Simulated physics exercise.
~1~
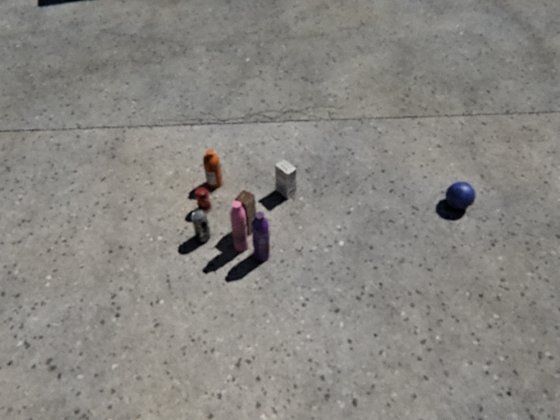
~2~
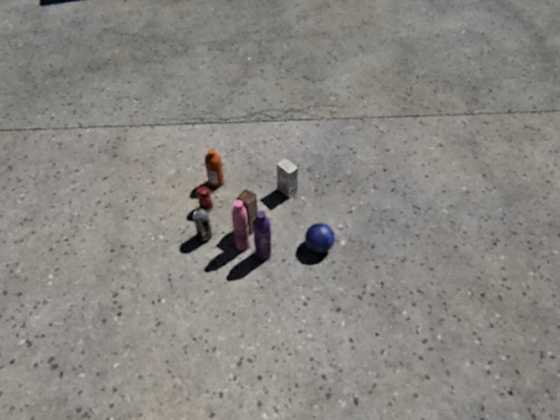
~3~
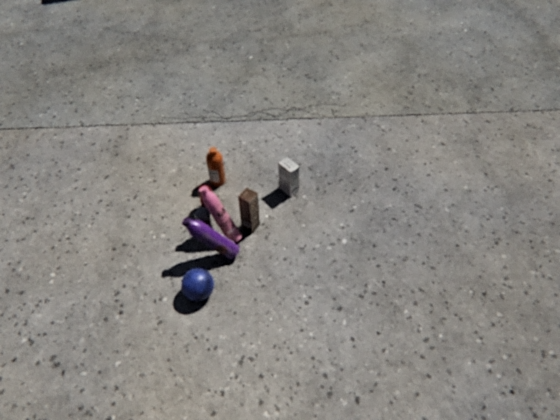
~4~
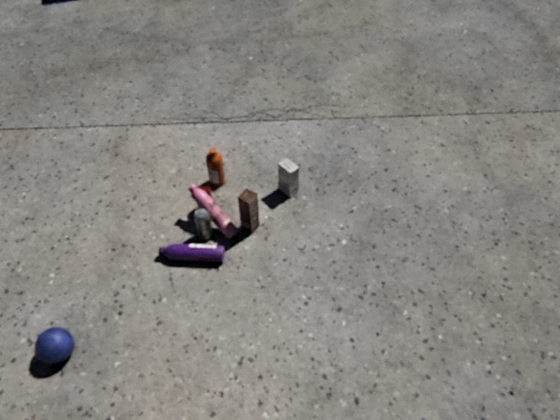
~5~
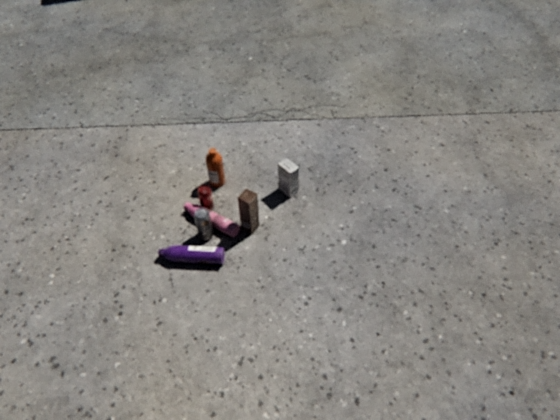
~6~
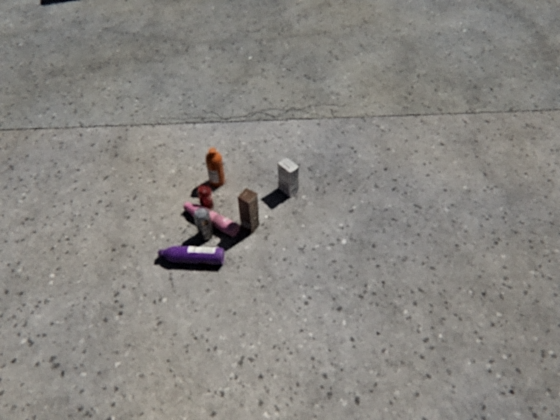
At the start, a small group of bottles, cans and cartons stands upright on a sunlit, speckled concrete floor, with a blue ball off to the right. The ball rolls left toward the group and reaches the near side of the purple bottle. It passes along the front as the purple bottle and the pink bottle tip over to the left. The ball carries on toward the lower left and leaves the view, while the purple bottle lies flat and the pink one settles among the cans. At the end, both bottles lie toppled, and the orange bottle, two cartons and two cans still stand.
